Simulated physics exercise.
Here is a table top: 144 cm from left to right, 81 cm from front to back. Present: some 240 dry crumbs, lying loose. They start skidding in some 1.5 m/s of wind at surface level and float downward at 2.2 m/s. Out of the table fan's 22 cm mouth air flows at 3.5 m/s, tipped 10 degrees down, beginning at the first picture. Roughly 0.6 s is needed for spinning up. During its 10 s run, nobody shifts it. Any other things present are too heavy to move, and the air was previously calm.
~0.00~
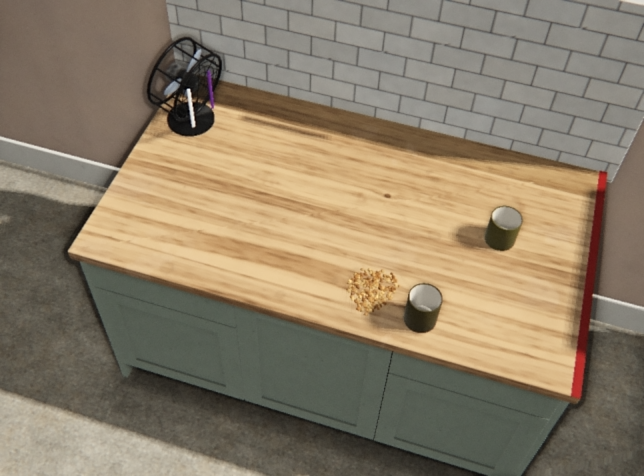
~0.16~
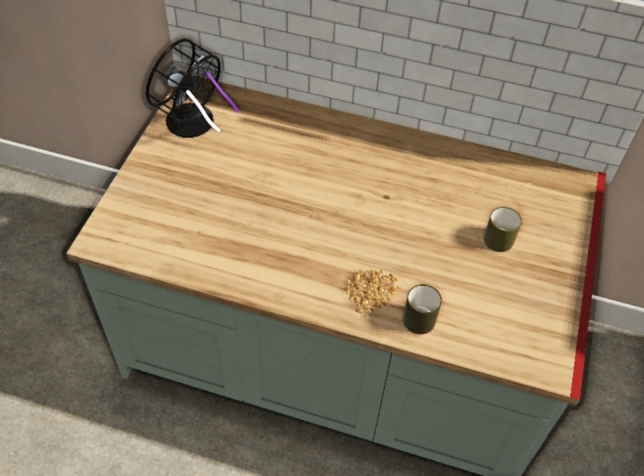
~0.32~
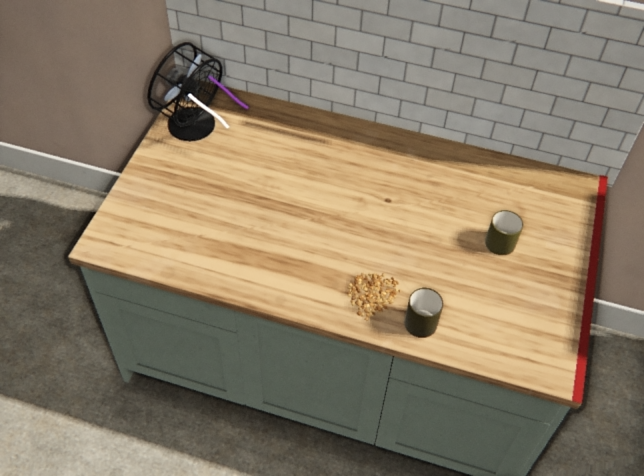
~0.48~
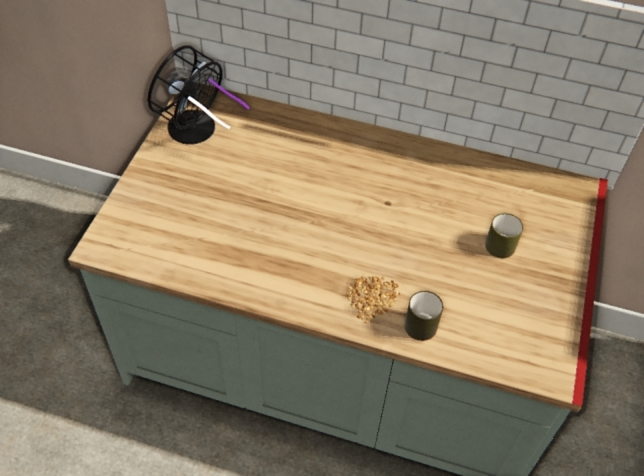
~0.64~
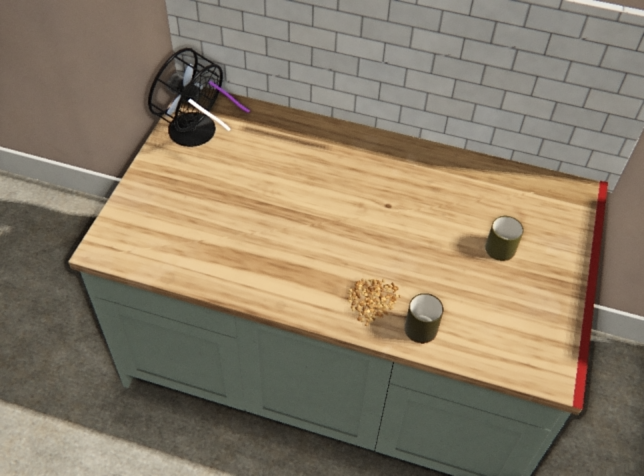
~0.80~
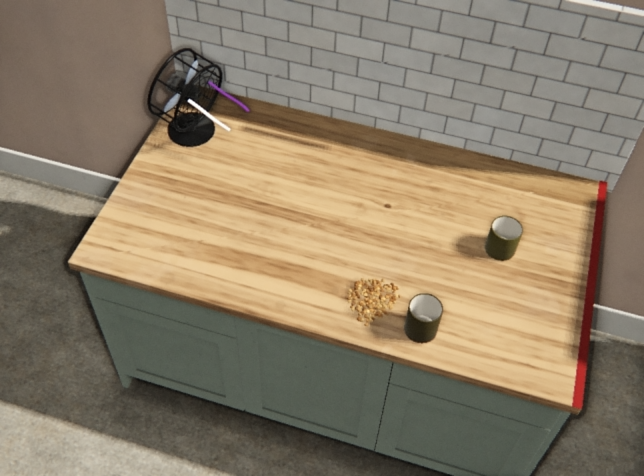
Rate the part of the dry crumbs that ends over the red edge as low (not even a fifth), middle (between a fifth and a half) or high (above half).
Low.
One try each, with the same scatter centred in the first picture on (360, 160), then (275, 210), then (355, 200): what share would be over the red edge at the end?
First try near 100 %, second near 0 %, third near 90 %.
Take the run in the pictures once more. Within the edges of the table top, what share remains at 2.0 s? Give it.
Roughly 40 per cent.
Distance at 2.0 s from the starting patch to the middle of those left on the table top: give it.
I'd guess near 15 cm.
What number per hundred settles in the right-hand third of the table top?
About 5 percent.
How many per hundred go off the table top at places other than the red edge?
About 80 %.
After 2.0 s the count stands so, 4 % are over the red edge; the middle of those still in play is near (403, 330).
After 3.2 s the count stands so, 5 % are over the red edge; the middle of those still in play is near (401, 338).
After 5.5 s the count stands so, 6 % are over the red edge; the middle of those still in play is near (401, 338).
After 10.0 s, at the end, 6 % are over the red edge.
